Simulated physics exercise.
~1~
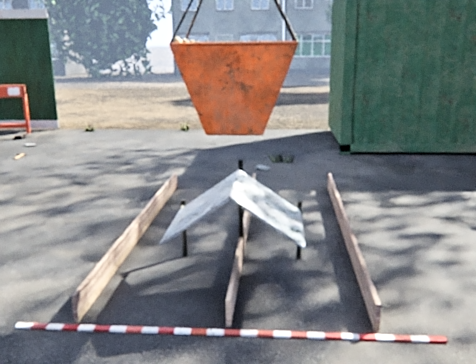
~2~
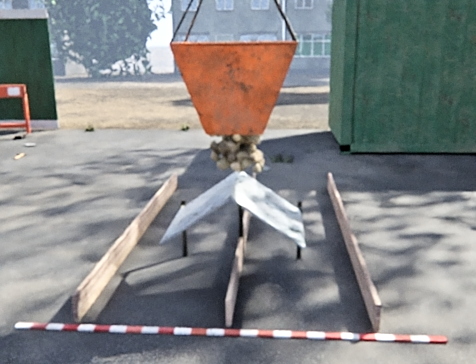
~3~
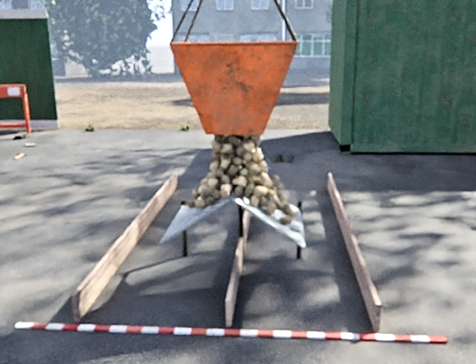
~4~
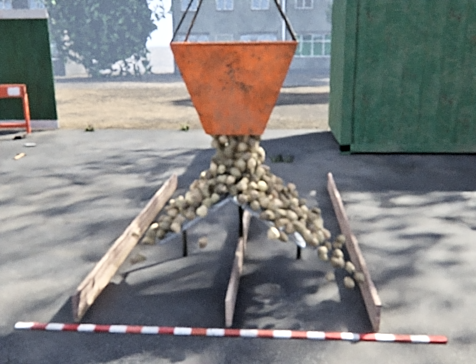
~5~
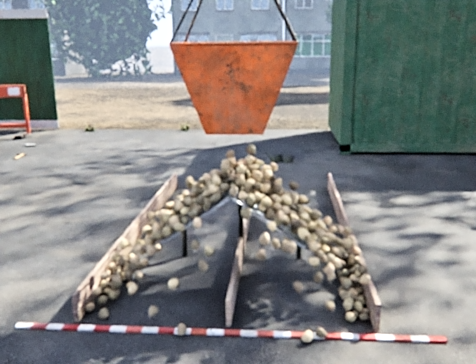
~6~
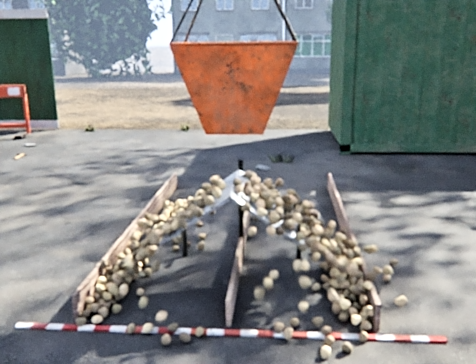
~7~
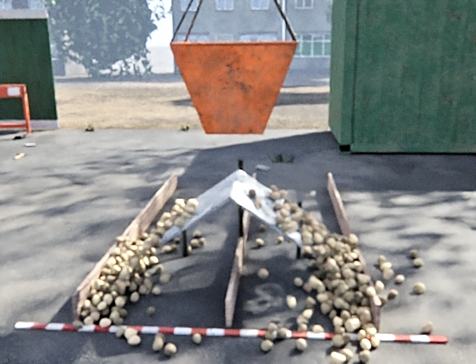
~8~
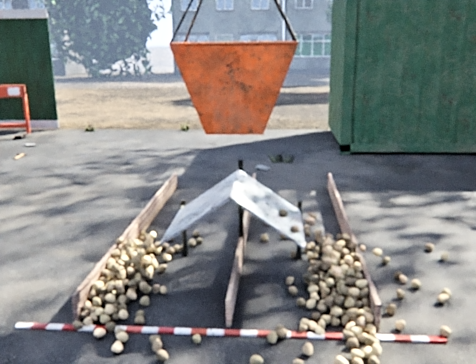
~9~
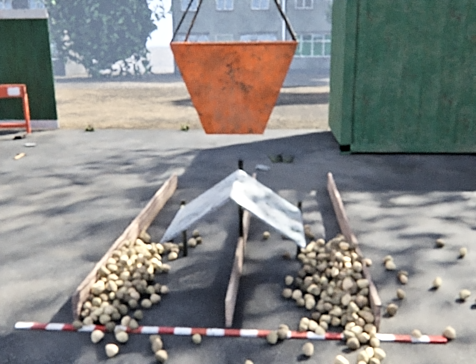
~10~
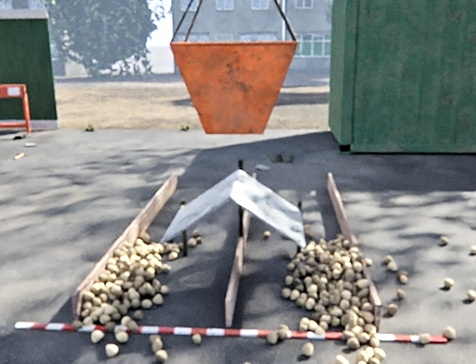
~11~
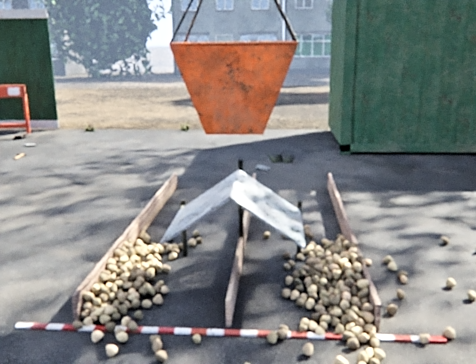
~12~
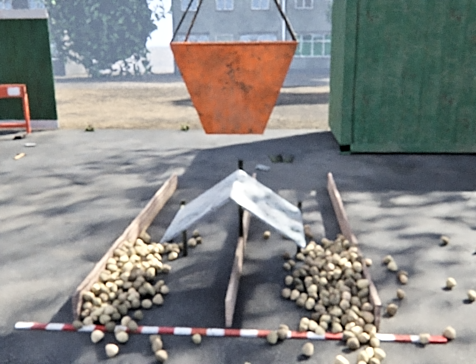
Round stones pour from an orange skip, split over sloping steel, and settle mostly right.
